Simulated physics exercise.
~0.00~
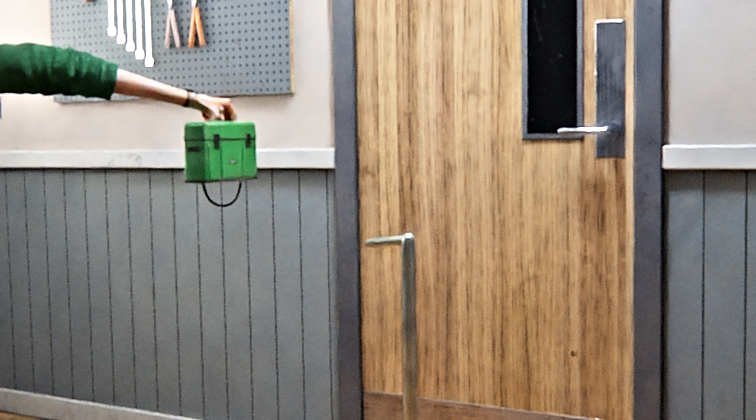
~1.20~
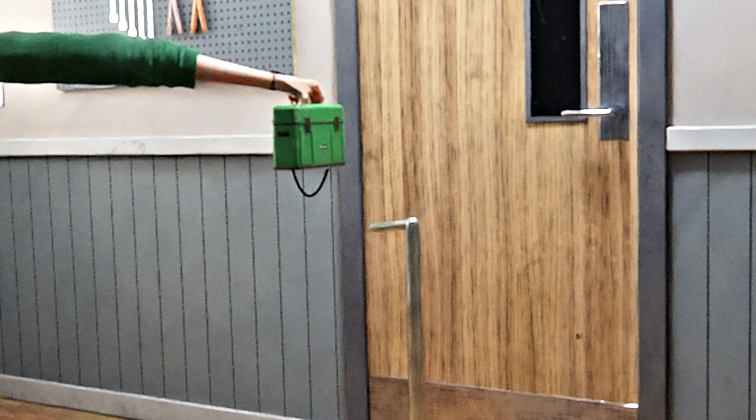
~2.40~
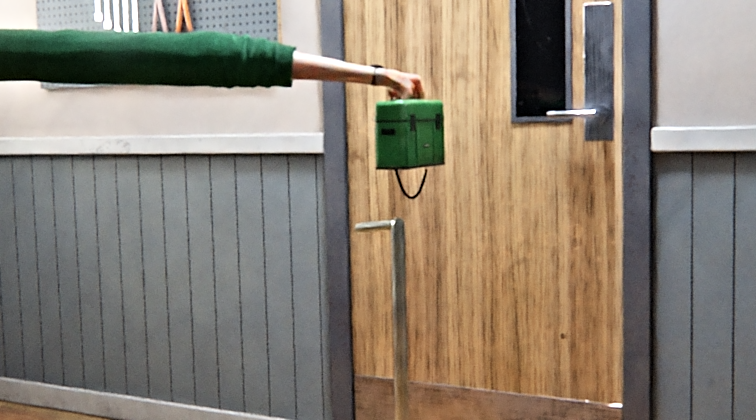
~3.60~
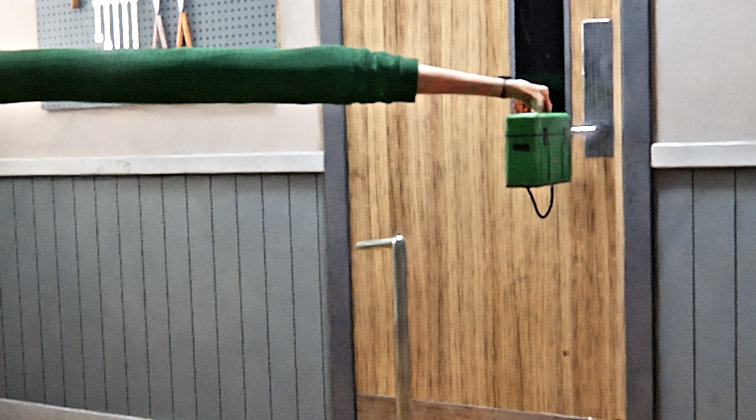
A green case with a dangling loop being carried rightward by an outstretched arm, passing clear over a metal post.
